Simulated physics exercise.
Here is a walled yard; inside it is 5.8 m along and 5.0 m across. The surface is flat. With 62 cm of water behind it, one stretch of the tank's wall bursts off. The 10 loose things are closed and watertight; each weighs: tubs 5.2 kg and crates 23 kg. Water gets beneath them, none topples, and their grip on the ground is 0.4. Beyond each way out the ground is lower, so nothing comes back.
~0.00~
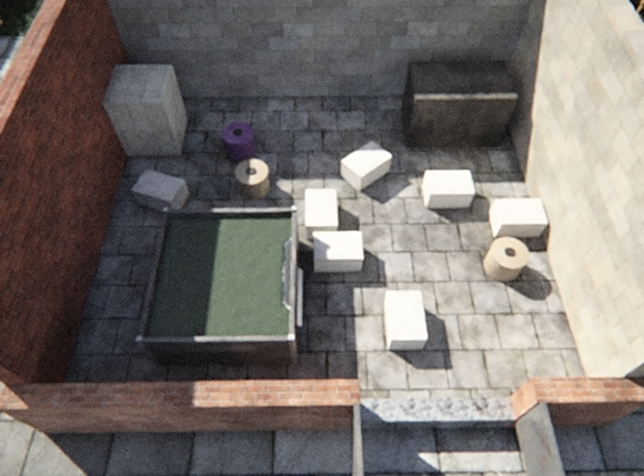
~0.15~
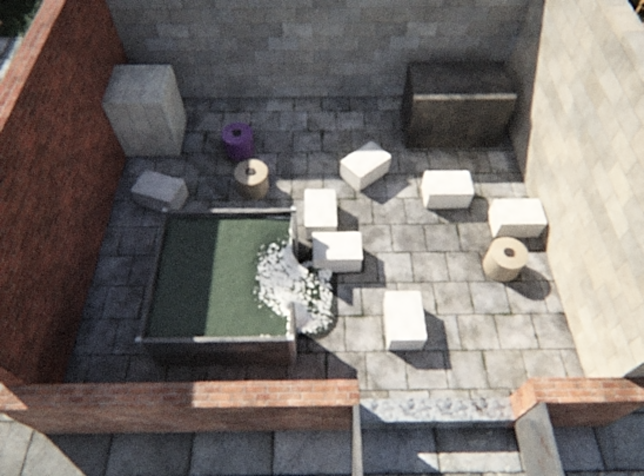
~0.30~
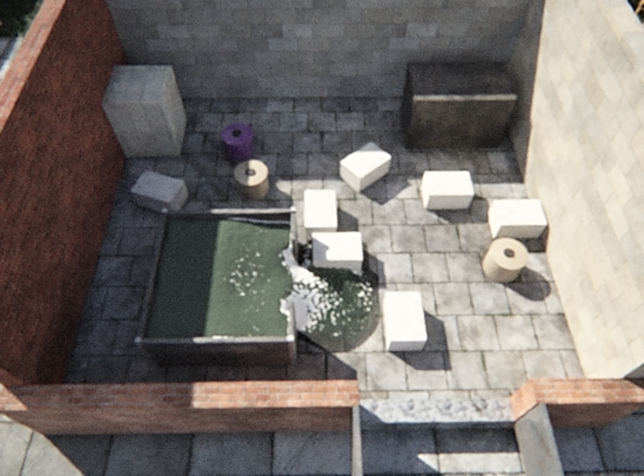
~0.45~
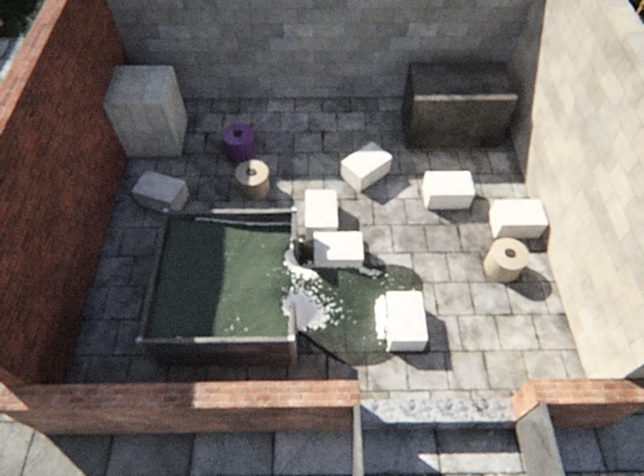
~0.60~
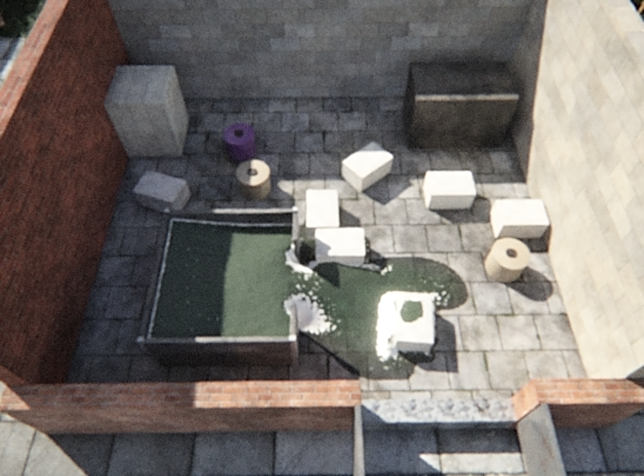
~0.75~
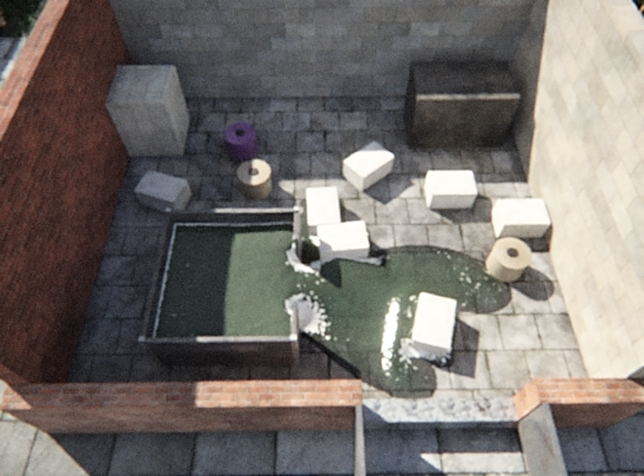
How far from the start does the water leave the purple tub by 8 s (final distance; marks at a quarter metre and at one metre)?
Purple tub holds its place.
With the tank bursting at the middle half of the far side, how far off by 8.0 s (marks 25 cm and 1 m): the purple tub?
In that case the purple tub travels far.
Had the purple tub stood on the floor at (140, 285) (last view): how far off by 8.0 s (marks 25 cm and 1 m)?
It barely shifts.
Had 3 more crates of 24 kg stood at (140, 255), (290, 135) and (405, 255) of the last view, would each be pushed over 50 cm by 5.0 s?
In turn: Short of it, under, more.
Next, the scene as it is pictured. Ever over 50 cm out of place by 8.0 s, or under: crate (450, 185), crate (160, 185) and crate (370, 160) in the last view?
In that order: Past it, under, less.
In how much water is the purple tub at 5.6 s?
Roughly 0 cm.
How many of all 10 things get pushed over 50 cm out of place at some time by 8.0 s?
5 of them.
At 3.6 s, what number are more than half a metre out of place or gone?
By then 4.
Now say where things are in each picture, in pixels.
The first picture shows the purple tub at (238, 133) rests on the ground; 2.3 m2 under water; 0 of 10 have shifted.
The second picture shows the purple tub at (237, 133) rests on the ground; water covers 2.8 m2; 0 of 10 have shifted.
The third picture shows the purple tub at (237, 134), on the bottom; water covers 3.4 m2; 0 of 10 have shifted.
The fourth picture shows the purple tub at (238, 134), on the bottom; water covers 3.9 m2; 0 of 10 have shifted.
The fifth picture shows the purple tub at (239, 134) rests on the ground; 4.6 m2 under water; 2 of 10 have shifted.
The sixth picture shows the purple tub at (240, 133) rests on the ground; water covers 5.7 m2; 2 of 10 have shifted.
After 1.6 s the purple tub is near (240, 133), 0.0 m from its start, aground; 0 of 10 are out; 1 afloat.
After 3.6 s the purple tub is near (240, 133), 0.0 m from its start, aground; 0 of 10 are out; 2 afloat.
After 5.6 s the purple tub is near (240, 133), 0.0 m from its start, aground; 0 of 10 are out; 2 afloat.
After 8.0 s the purple tub is near (240, 133), 0.0 m from its start, aground; 0 of 10 are out; 2 afloat.
